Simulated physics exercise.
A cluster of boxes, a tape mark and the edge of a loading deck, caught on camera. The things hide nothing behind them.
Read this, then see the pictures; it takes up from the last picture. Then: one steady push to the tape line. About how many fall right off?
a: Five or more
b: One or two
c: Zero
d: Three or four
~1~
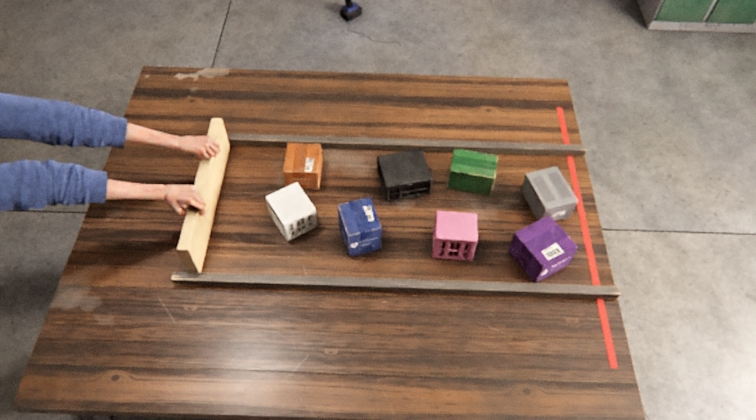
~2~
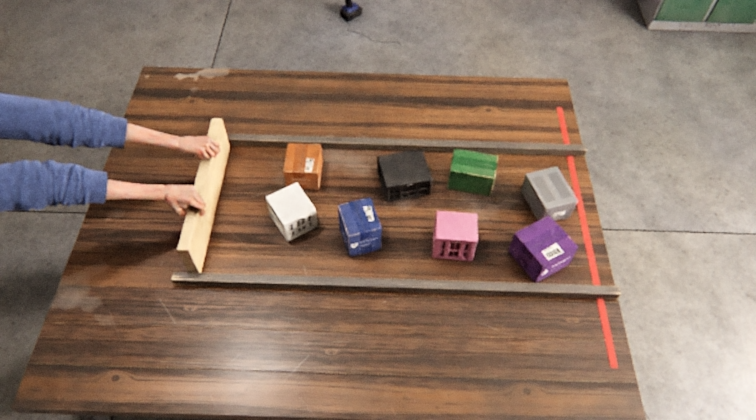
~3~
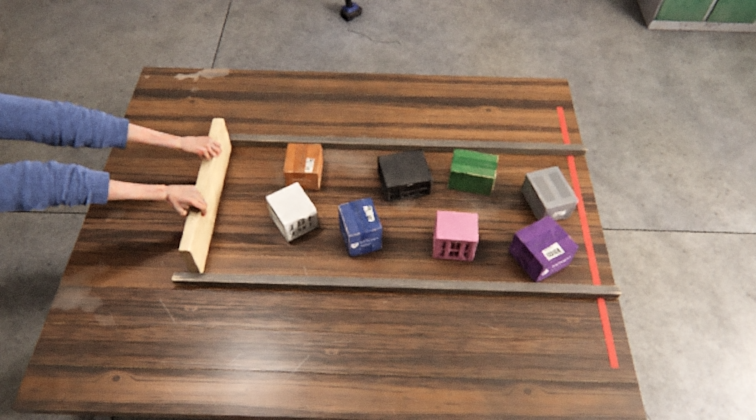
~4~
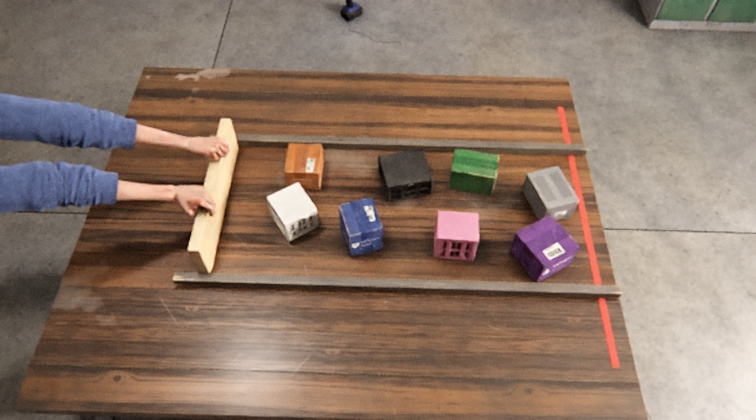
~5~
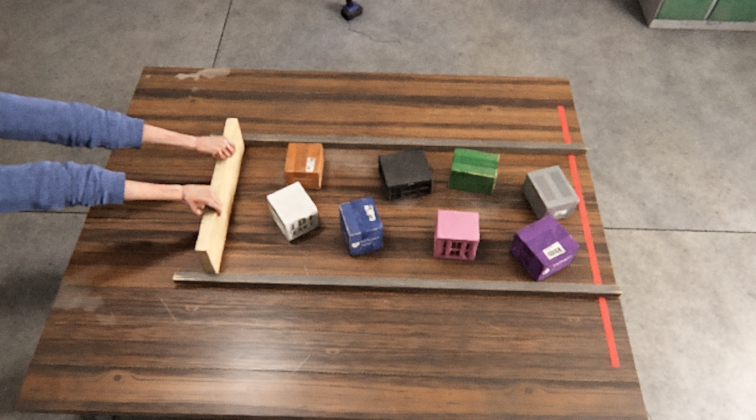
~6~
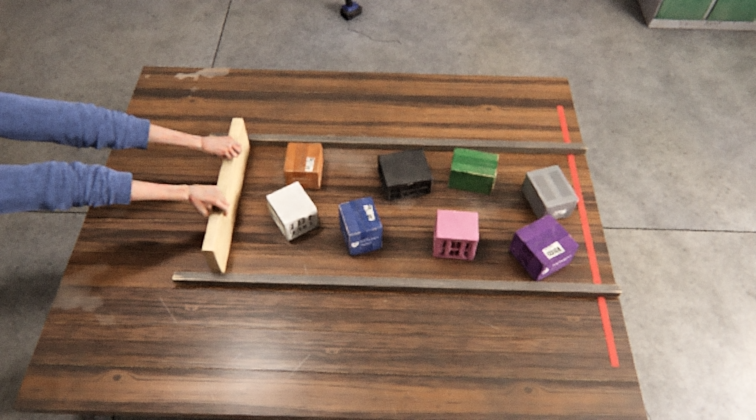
(a) Five or more.
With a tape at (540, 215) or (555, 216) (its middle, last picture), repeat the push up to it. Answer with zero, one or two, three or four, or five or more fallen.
In order: Three to four and more than four.
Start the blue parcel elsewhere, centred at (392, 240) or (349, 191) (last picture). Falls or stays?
Well, in both cases in turn, the blue parcel does not stay and then does not stay.
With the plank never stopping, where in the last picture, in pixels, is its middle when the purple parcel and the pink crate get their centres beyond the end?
I'd put it close to (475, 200), and close to (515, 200) for the other one.
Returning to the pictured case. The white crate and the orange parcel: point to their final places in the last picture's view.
In the last picture they sit at about (610, 229) and about (596, 174).
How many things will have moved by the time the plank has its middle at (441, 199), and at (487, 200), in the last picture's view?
I get 8 at the one place and 8 at the other.
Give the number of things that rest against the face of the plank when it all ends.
Total: 2.
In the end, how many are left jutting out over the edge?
So the number is 2.
Soon after, none off yet; grey tote at rest near (549, 195); purple parcel at rest near (543, 248); green box at rest near (473, 171).
After that, none off yet; grey tote displaced about its own width near (592, 203); purple parcel displaced about its own width near (604, 258); green box displaced well along near (564, 171).
In the end, the number that fall off is five or more; gone, blue parcel, black crate, pink crate, green box, purple parcel and grey tote.
